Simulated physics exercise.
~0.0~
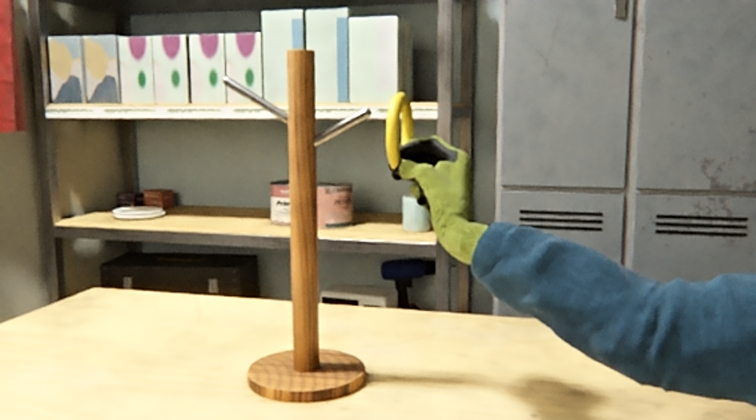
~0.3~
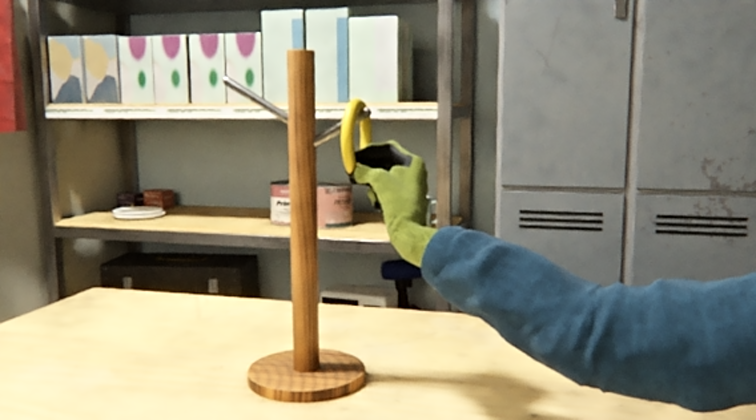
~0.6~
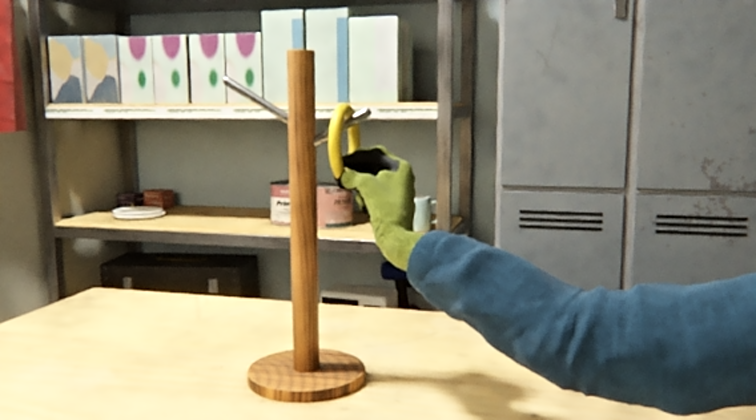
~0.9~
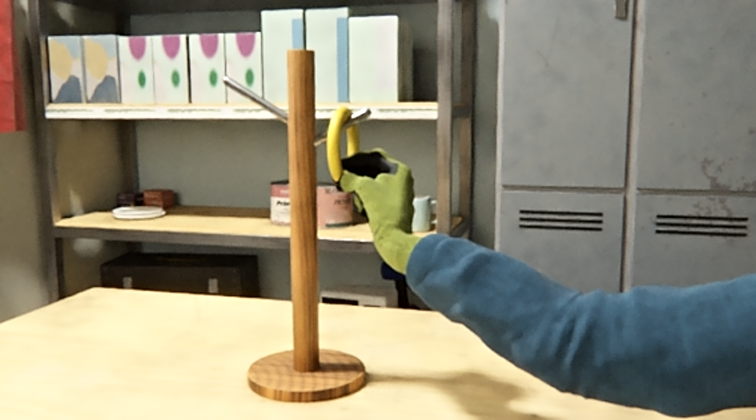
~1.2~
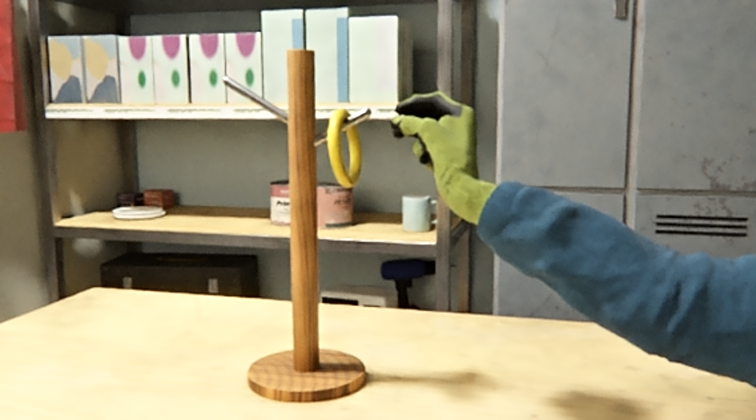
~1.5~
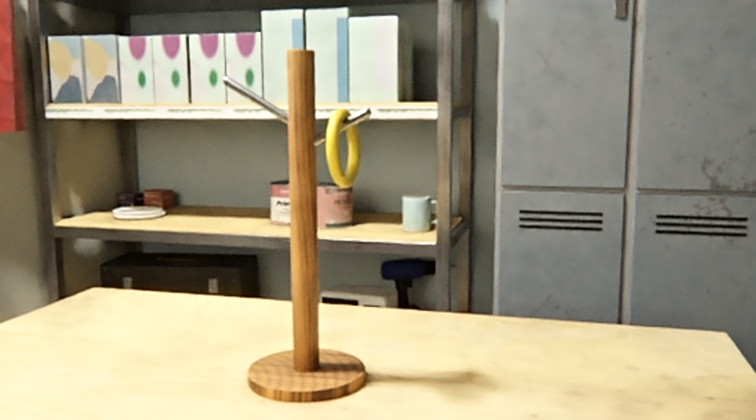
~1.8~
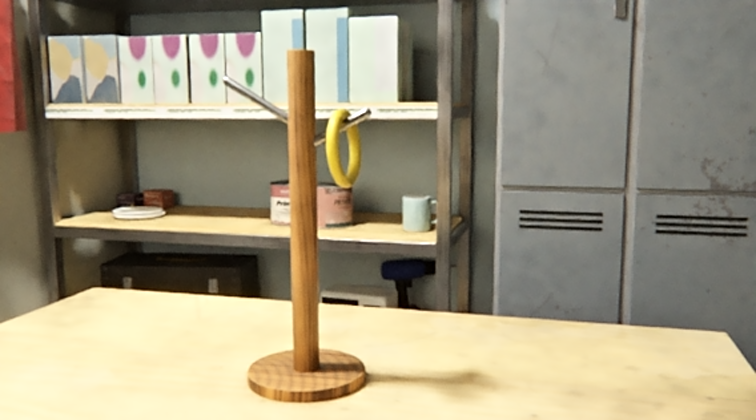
The clip shows a green-gloved hand in a blue sleeve moving a roll of yellow tape left onto the right peg of a wooden stand, then letting go and withdrawing to the right, leaving the tape hanging still on the peg.
